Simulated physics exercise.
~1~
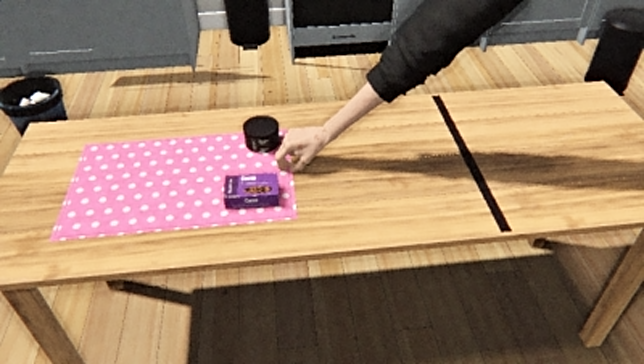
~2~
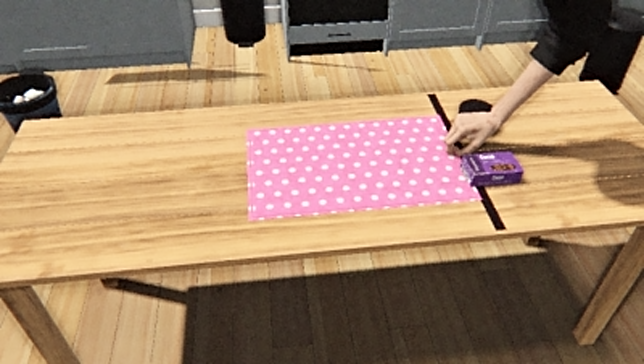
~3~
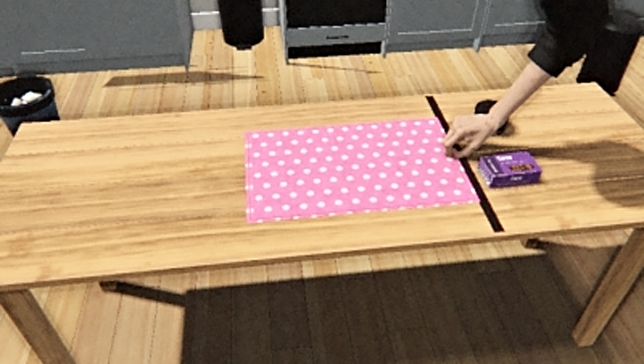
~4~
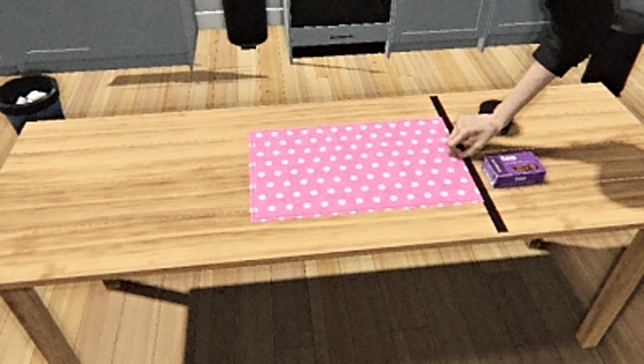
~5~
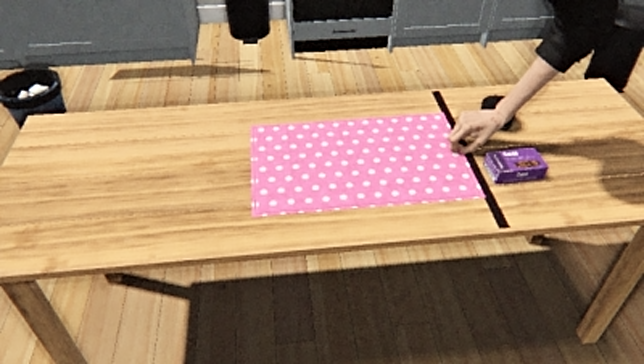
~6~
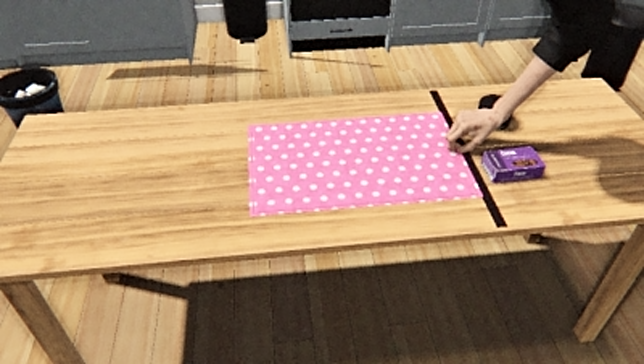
We see a hand drag a pink polka-dotted cloth rightward along a wooden table, carrying a purple packet and a black tub, then stop at a dark tape line, where both objects slide off its leading edge and come to rest on the bare wood beyond.
